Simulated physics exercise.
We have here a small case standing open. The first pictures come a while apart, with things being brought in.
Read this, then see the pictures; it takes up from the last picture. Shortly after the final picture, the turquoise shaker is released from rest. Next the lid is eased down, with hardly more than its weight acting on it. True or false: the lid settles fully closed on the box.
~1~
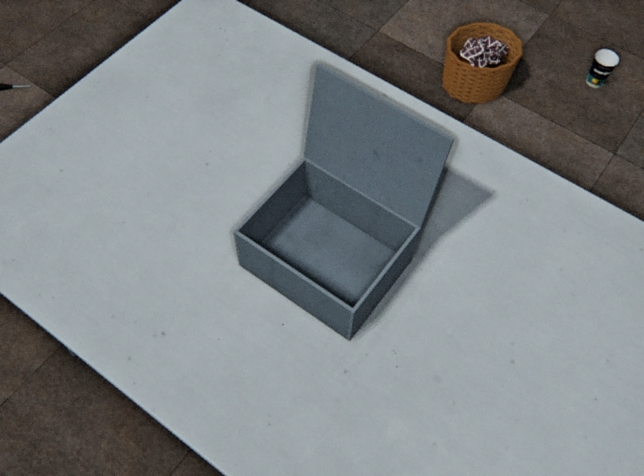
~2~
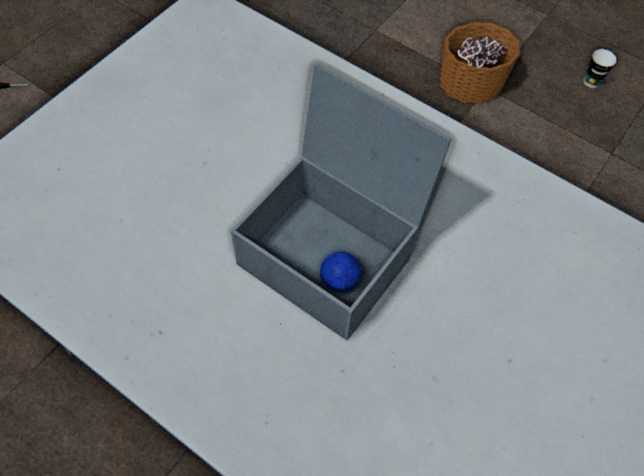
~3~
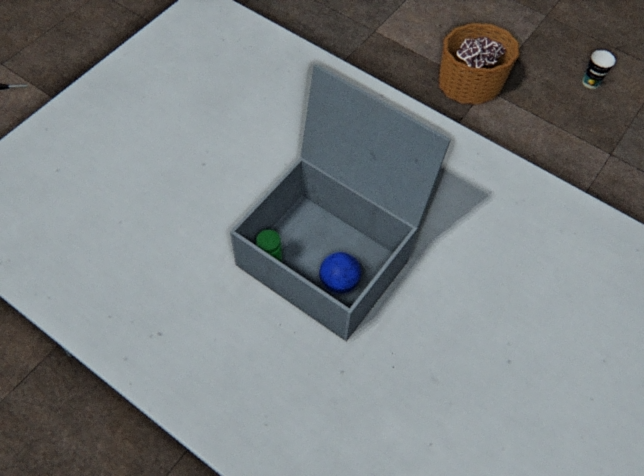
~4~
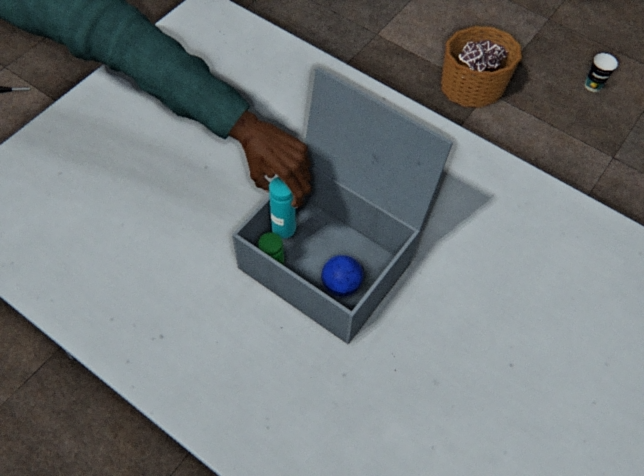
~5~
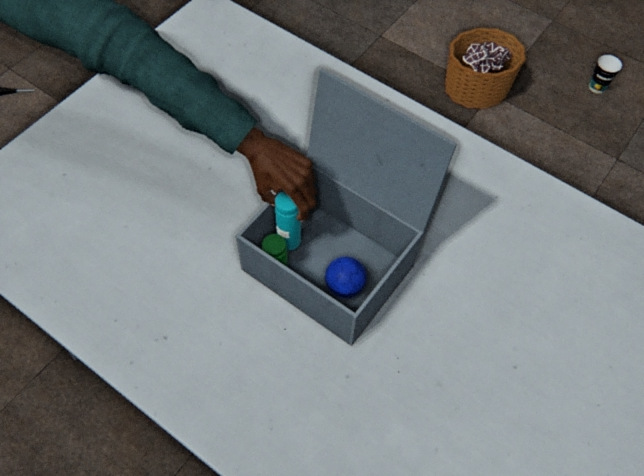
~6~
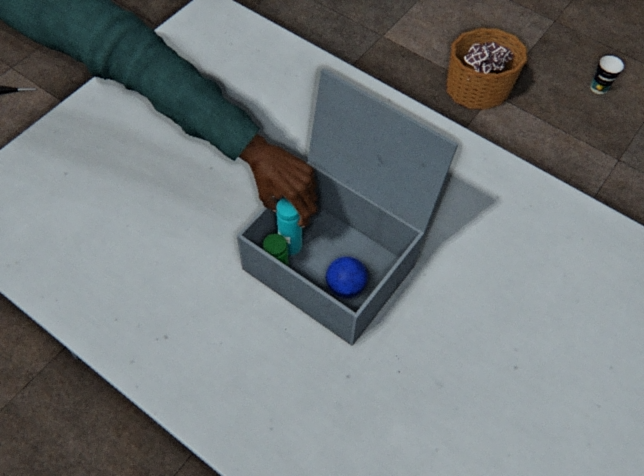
False.
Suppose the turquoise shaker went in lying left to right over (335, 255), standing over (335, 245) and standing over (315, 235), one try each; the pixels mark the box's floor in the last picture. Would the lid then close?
In the first case it shuts; in the second case it stays open; in the third case it stays open.
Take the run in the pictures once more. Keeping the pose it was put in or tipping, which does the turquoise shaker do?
Well, the turquoise shaker stays just as set.
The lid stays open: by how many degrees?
Roughly 12°.
Then, 1.20 s on from there, lid starting down.
Then, 1.70 s on from there, lid 54° above the rim.
Then, 2.10 s on from there, lid 25° above the rim.
Then, 3.50 s on from there, lid 13° above the rim.
In the end, lid 13° above the rim; all 3 unmoved. At the end, from the last picture's camera, turquoise shaker near (290, 227).
